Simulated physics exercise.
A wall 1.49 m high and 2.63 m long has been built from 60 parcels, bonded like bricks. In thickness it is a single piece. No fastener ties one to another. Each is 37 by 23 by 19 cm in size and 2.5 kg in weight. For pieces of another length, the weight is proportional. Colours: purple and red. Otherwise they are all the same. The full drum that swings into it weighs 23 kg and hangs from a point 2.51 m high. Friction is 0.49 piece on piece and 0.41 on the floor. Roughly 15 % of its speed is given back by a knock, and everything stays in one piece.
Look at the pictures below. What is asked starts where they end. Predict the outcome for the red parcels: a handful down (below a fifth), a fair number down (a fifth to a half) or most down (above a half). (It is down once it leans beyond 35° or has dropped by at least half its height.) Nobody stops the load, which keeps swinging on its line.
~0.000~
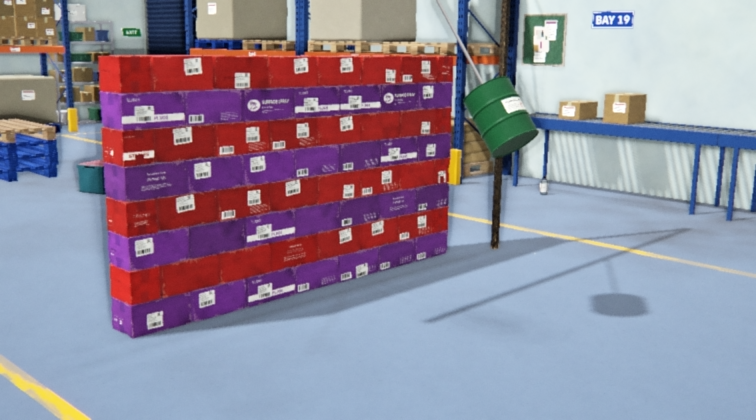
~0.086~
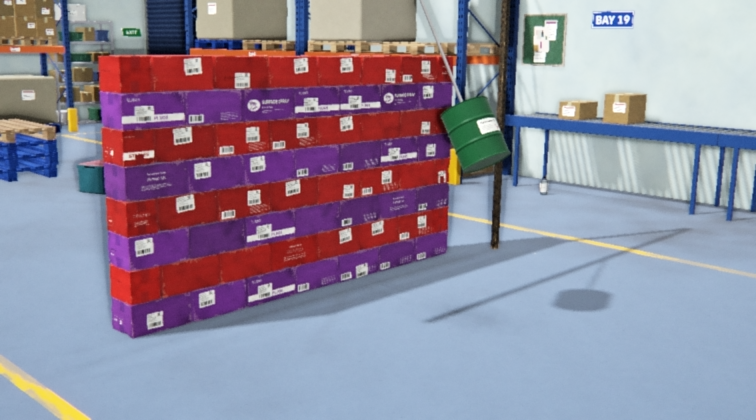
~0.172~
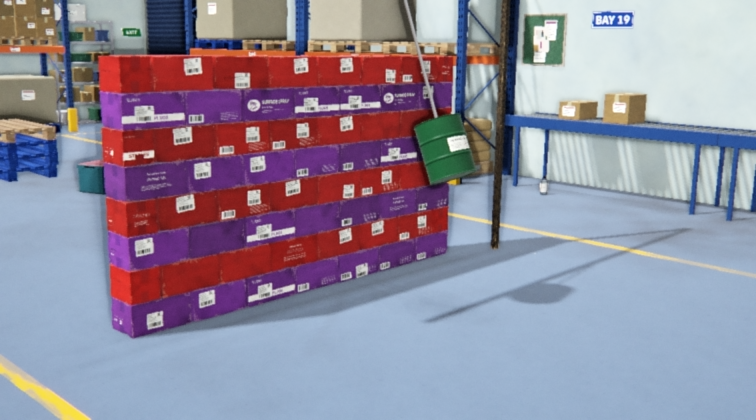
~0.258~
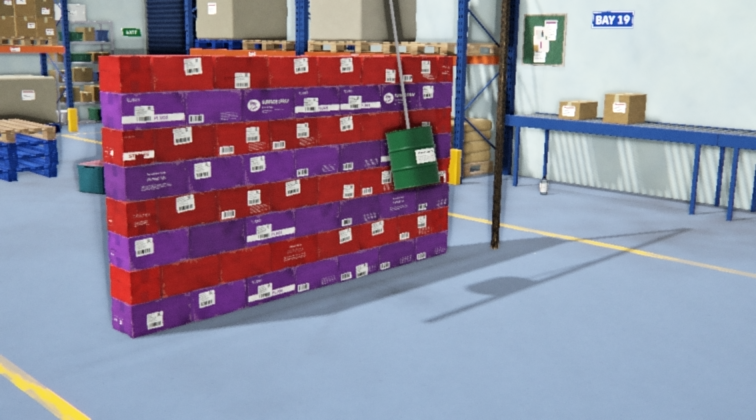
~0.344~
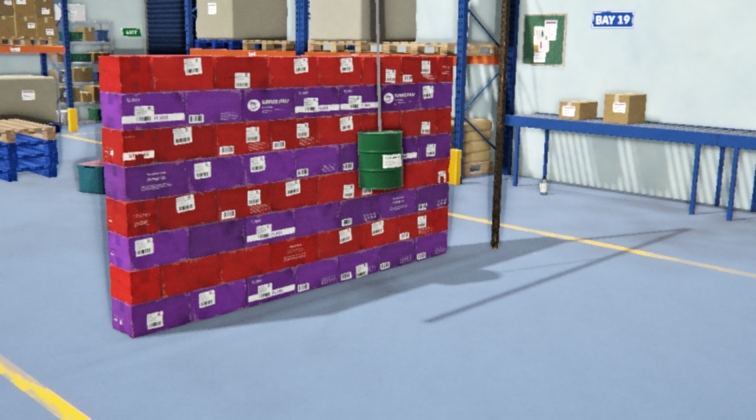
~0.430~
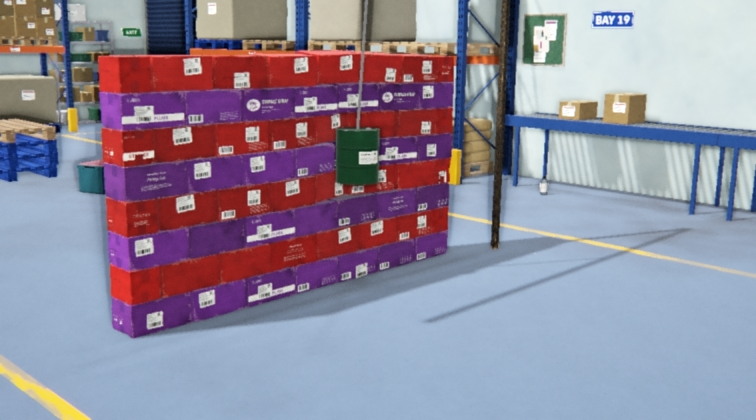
A fair number down, a fifth to a half.
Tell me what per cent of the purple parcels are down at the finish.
The purple group ends with 30% down.
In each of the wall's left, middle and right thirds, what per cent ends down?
Per cent - left 0, middle 60, right 40.
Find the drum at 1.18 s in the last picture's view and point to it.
Position: About (328, 140).
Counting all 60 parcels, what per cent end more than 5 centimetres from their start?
The answer is 35 percent.
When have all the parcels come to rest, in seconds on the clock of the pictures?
That is at about 2.5 s.
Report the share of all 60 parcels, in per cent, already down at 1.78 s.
35 percent by then.
After 1.18 s, line 16° past plumb; 2 of the 32 red parcels down (3 of 60 in all colours); top red parcel 16° from how it stood.
After 1.78 s, line 8° before plumb; 12 of the 32 red parcels down (21 of 60 in all colours); top red parcel 40° from how it stood, 74 cm lower.
In the end (2.9 s), line plumb; 12 of the 32 red parcels down (21 of 60 in all colours); top red parcel on its side; top purple parcel unmoved. That is 38 per cent. From the last view, middles, top red parcel near (354, 199), top purple parcel near (142, 110).
